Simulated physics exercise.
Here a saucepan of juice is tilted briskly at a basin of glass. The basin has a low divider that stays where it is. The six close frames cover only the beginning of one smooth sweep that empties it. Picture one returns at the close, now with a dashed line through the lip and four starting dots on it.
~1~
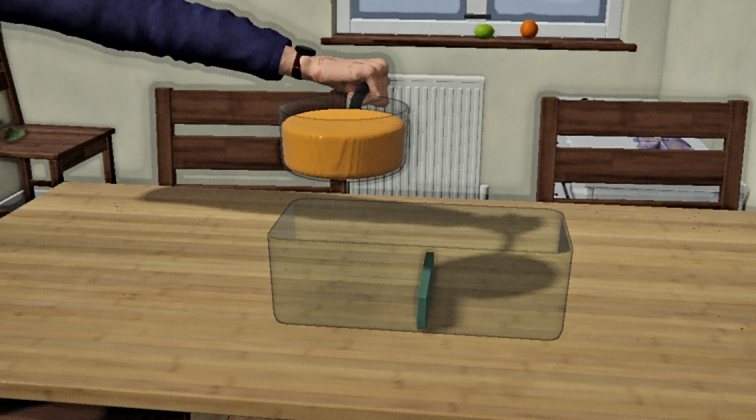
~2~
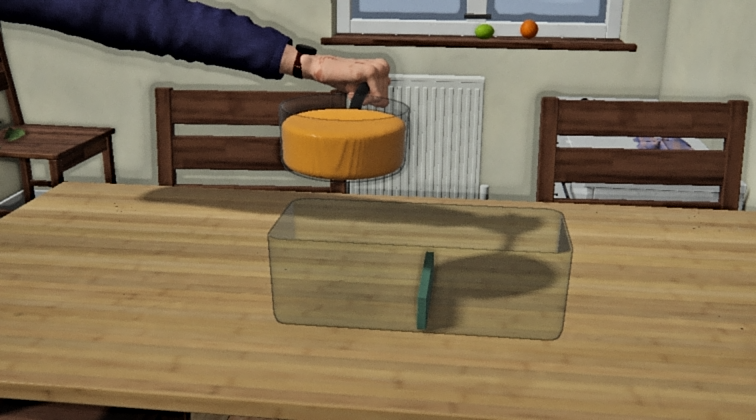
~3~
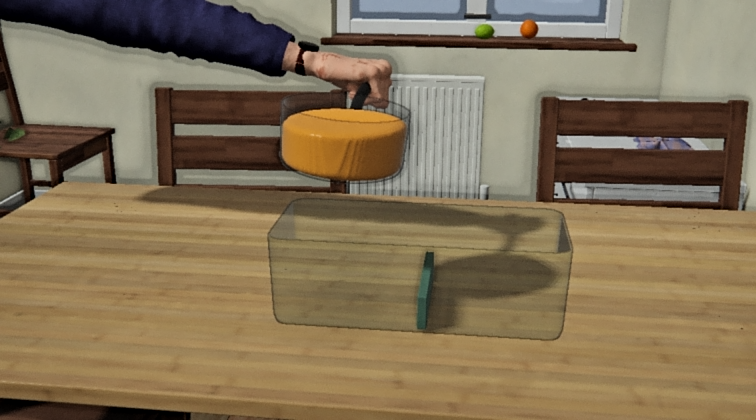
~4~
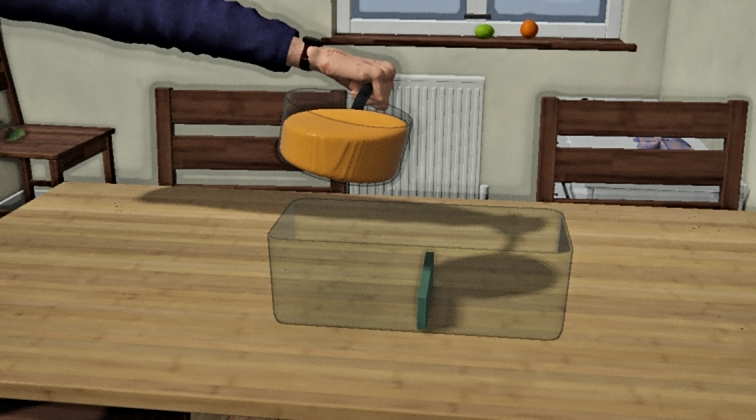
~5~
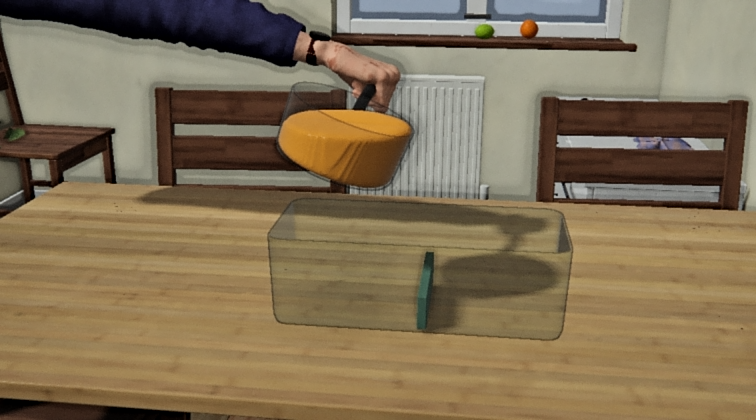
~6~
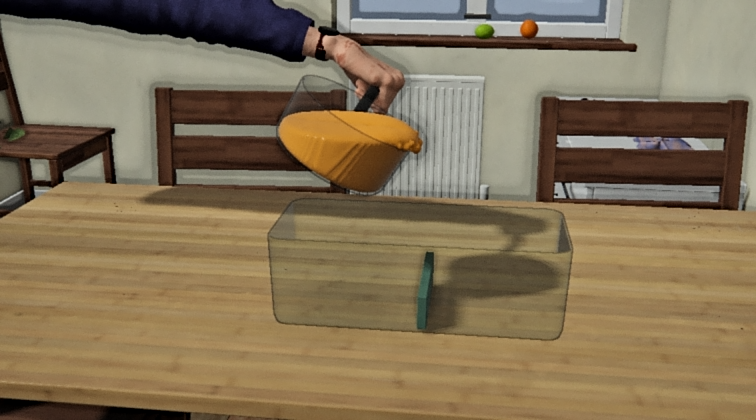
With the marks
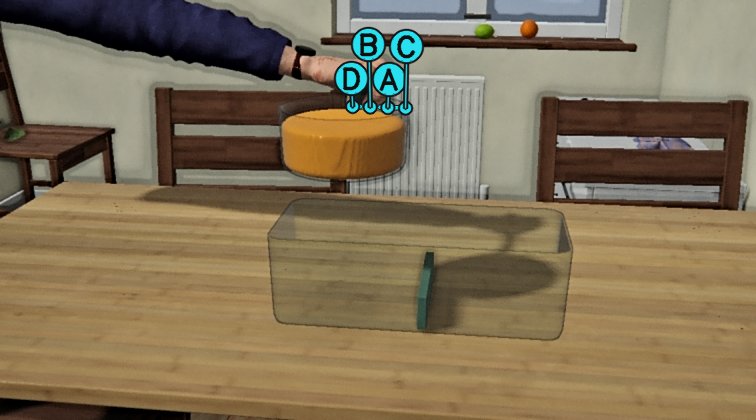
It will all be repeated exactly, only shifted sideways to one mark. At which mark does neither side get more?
Take A.
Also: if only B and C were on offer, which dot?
C.
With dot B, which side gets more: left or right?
More ends on the left.
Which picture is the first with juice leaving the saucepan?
Picture 6.
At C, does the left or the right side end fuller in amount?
The right side.
On the marked copy, A at (387, 107); B at (370, 107); C at (405, 108); D at (352, 106).
Choosing A, about 51 % ends left of the wall and 48 % right of it.
Choosing B, about 73 % ends left of the wall and 25 % right of it.
Choosing C, about 34 % ends left of the wall and 66 % right of it.
Choosing D, about 90 % ends left of the wall and 8 % right of it.
